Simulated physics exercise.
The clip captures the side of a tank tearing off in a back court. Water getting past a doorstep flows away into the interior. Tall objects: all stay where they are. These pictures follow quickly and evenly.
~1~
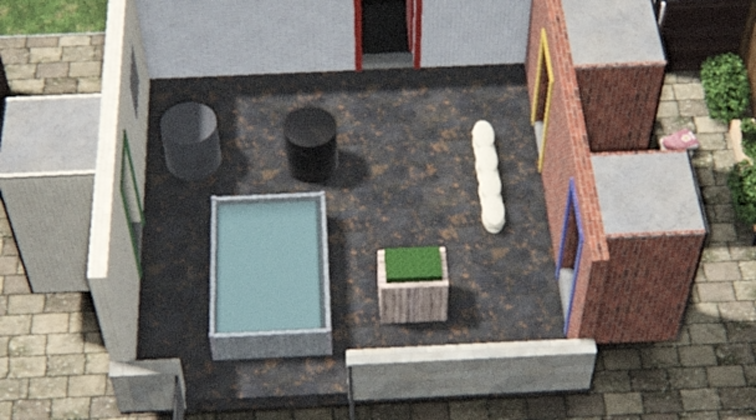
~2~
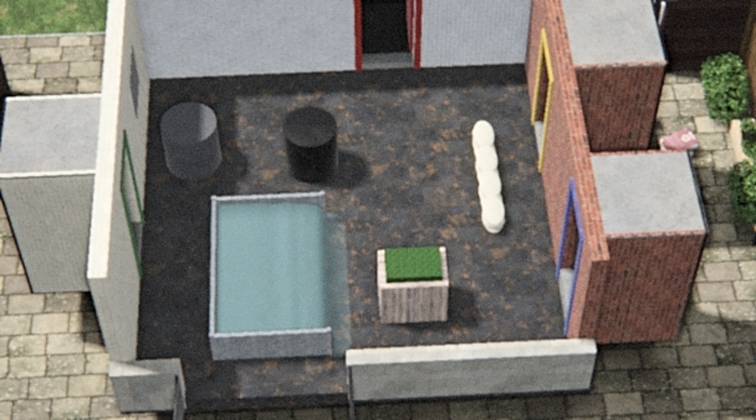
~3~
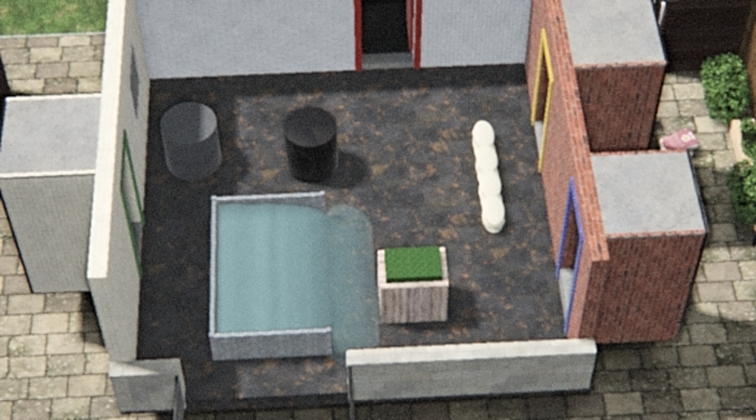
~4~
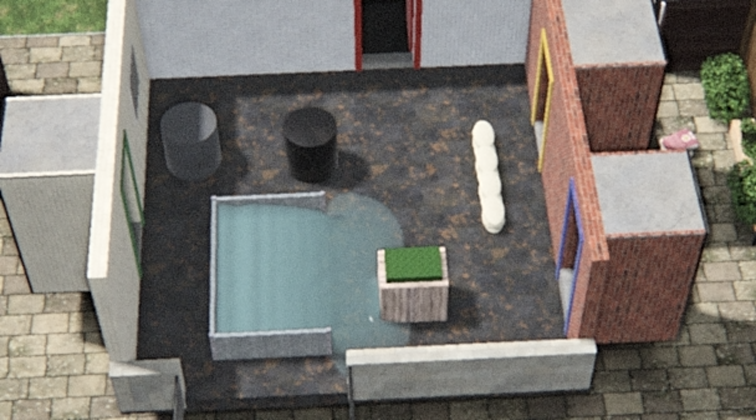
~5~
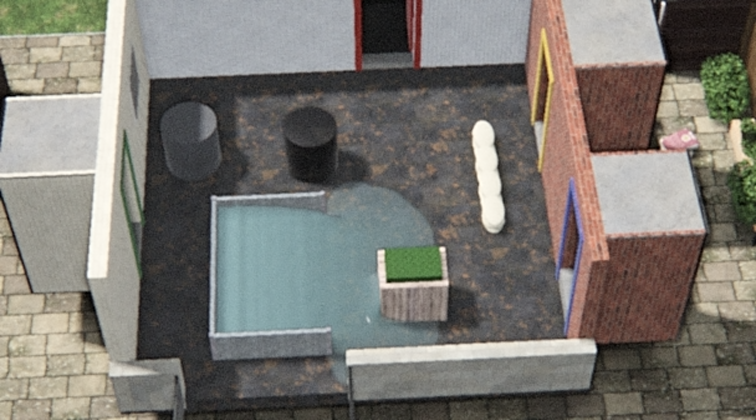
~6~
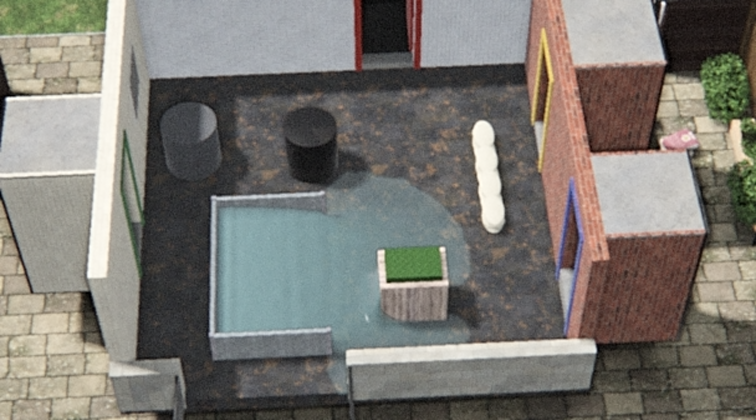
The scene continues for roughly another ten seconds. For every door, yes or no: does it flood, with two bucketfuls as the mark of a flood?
Red door: No, blue door: No, yellow door: No, green door: No.
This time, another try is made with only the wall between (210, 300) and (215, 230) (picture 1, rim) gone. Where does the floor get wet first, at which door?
Answer: The door marked green.
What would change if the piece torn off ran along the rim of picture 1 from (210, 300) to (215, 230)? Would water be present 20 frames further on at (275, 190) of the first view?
By then I'd expect it to be drenched.
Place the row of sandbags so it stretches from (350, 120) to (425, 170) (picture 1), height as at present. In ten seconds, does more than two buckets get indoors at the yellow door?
The yellow door exceeds it.
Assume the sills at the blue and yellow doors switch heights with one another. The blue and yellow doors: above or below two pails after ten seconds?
Blue door: Exceeds the limit; yellow door: Falls short.
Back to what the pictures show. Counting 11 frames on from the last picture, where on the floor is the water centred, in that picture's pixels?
That puts it at around (391, 277).
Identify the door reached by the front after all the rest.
That would be the green one.
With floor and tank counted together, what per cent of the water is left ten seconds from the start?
My figure: Some 94 per cent.
A moment on, water covers 30 % of the floor; the red door not reached, the blue door not reached, the yellow door not reached, the green door not reached.
Next, water covers 40 % of the floor; the red door not reached, the blue door wet at the sill, nothing in, the yellow door not reached, the green door not reached.
Then, water covers 60 % of the floor; the red door wet at the sill, nothing in, the blue door wet at the sill, nothing in, the yellow door wet at the sill, nothing in, the green door not reached.
Later, water covers 75 % of the floor; the red door wet at the sill, nothing in, the blue door wet at the sill, nothing in, the yellow door wet at the sill, nothing in, the green door not reached.
In the end, water covers 85 % of the floor; the red door wet at the sill, nothing in, the blue door wet at the sill, nothing in, the yellow door under two buckets in, the green door wet at the sill, nothing in.
